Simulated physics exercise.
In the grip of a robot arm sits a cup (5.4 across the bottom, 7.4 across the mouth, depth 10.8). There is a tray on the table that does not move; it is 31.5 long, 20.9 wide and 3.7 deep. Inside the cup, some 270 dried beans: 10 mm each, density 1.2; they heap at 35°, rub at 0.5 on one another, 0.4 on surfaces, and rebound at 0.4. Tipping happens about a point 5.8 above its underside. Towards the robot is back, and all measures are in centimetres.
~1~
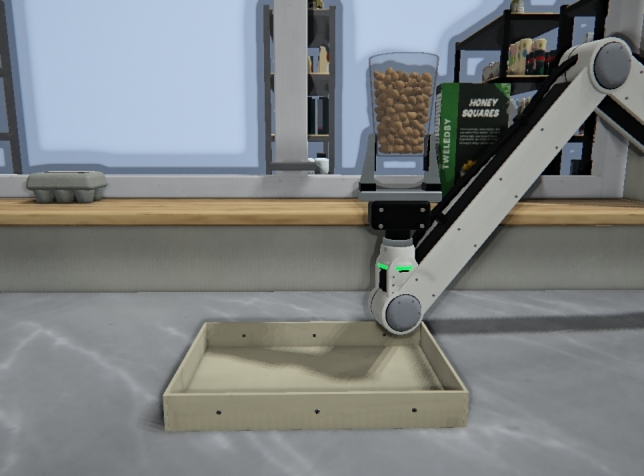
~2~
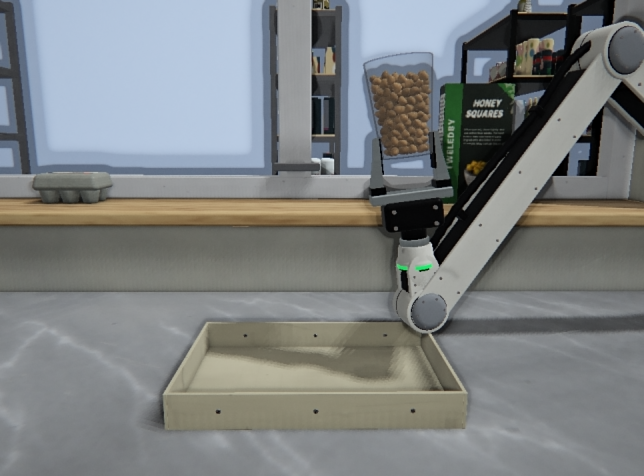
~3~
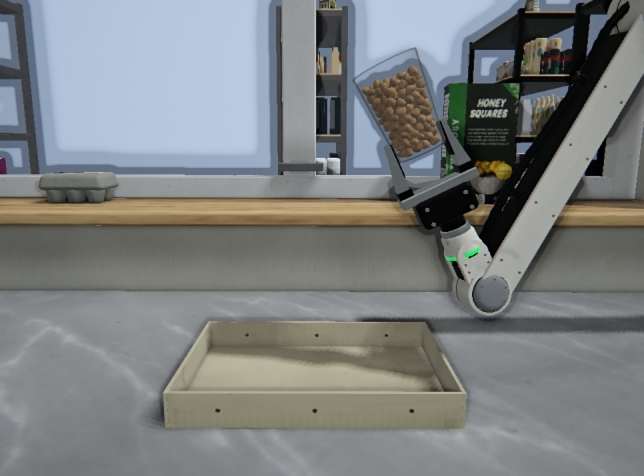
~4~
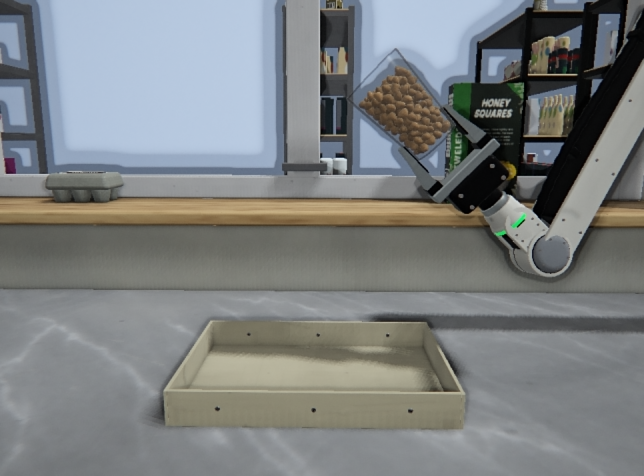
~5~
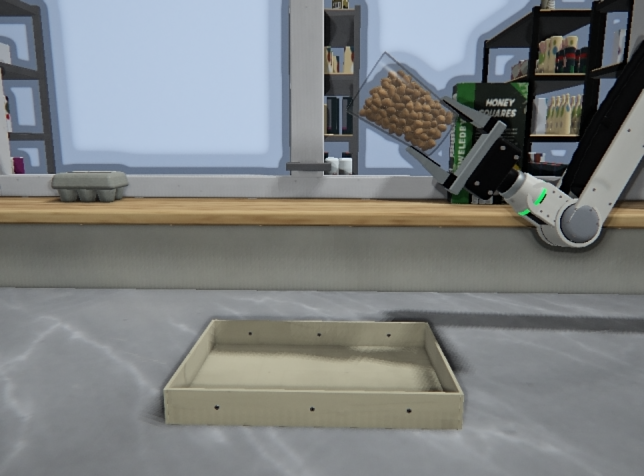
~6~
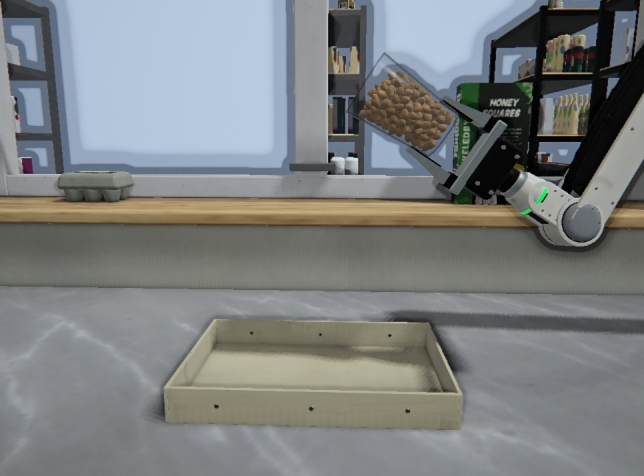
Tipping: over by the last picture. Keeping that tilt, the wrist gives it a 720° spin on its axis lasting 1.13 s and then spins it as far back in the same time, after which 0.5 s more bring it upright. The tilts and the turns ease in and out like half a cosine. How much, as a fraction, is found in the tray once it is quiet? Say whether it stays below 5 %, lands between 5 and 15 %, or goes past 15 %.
It stays below 5 %.
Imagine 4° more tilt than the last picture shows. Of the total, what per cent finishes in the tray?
Roughly 0 %.
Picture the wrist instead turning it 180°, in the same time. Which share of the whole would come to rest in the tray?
0 %.
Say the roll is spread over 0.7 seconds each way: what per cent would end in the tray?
It would be near 0 per cent.
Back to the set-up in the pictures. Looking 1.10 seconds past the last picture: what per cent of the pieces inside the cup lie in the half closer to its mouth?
My estimate is some 50 per cent.
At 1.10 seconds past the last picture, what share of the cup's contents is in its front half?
About 55 %.
Then, 1.10 s later, tipped 57°, highest piece 38 above the table; 271 in the cup.
Then, 2.21 s later, tipped 57°, highest piece 38 above the table; 271 in the cup.
Then, 2.96 s later, upright, highest piece 39 above the table; 271 in the cup.
Then, 3.66 s later, upright, highest piece 39 above the table; 271 in the cup.
At rest, 271 in the cup. That is 0 % in the tray.
